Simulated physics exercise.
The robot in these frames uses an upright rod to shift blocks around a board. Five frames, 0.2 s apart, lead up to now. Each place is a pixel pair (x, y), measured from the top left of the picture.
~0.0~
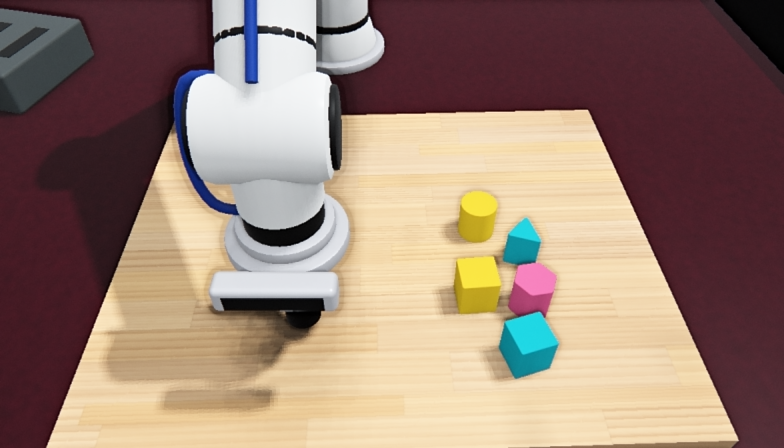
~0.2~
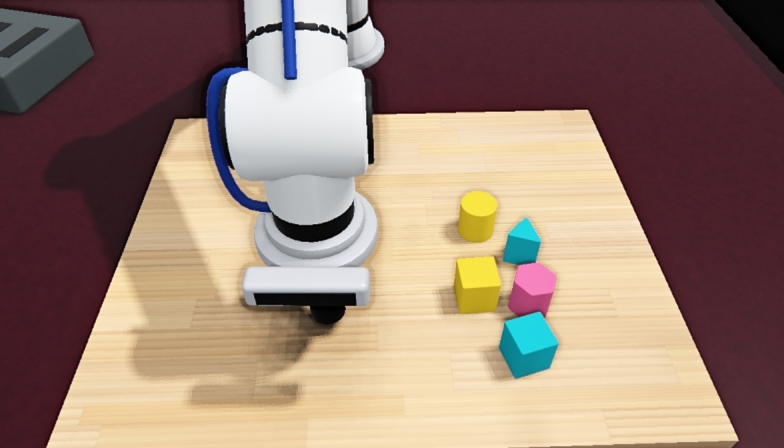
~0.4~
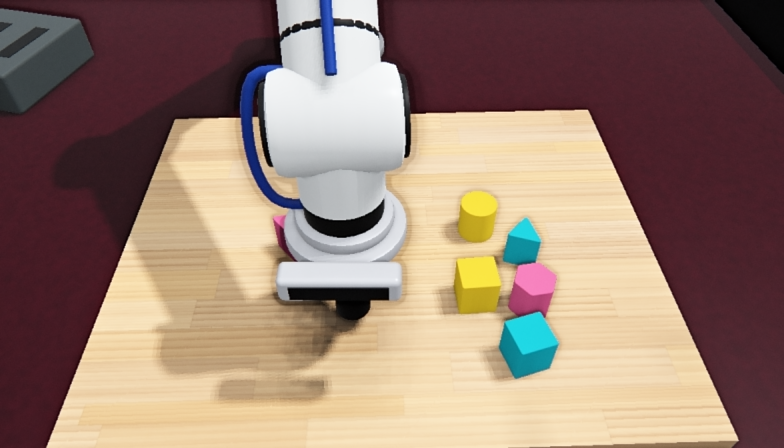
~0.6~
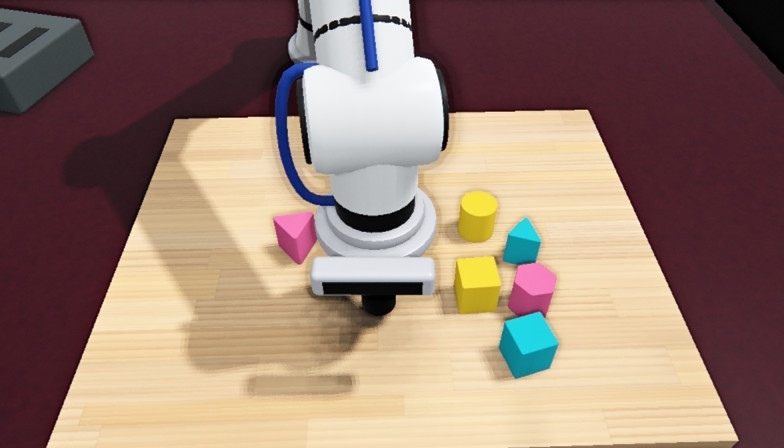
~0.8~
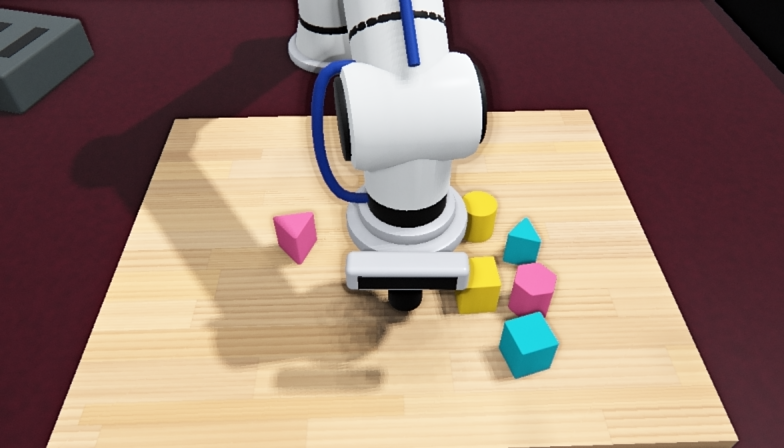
To begin with, a white robot arm with a dark rod tip hovers over the left side of a wooden board, with yellow, turquoise and pink blocks sitting to its right. The arm glides steadily rightward, uncovering a pink triangular block behind it, then overlaps the yellow blocks while every block stays still.
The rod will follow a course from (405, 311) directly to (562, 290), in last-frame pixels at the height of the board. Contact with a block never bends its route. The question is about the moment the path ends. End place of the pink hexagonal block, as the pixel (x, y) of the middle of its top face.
Roughly at (650, 280).
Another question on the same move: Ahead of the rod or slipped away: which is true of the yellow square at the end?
It keeps leading.
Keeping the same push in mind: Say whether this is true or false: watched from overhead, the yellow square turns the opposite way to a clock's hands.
False.
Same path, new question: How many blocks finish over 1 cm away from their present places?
This push will displace two blocks.
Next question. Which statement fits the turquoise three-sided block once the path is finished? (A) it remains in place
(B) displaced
The correct letter is A.
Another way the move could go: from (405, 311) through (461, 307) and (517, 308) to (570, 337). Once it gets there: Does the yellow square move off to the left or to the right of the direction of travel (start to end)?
It is displaced to the left.
What follows on the original path. One third of the way, rod at (461, 291); yellow square at (497, 268); pink hexagonal block at (542, 278).
Two thirds of the way, rod at (514, 284); yellow square at (554, 265); pink hexagonal block at (596, 278), turned 15° anticlockwise.
At the end, rod at (566, 278); yellow square at (609, 262), turned 20° clockwise; turquoise three-sided block in place; pink hexagonal block at (650, 280).
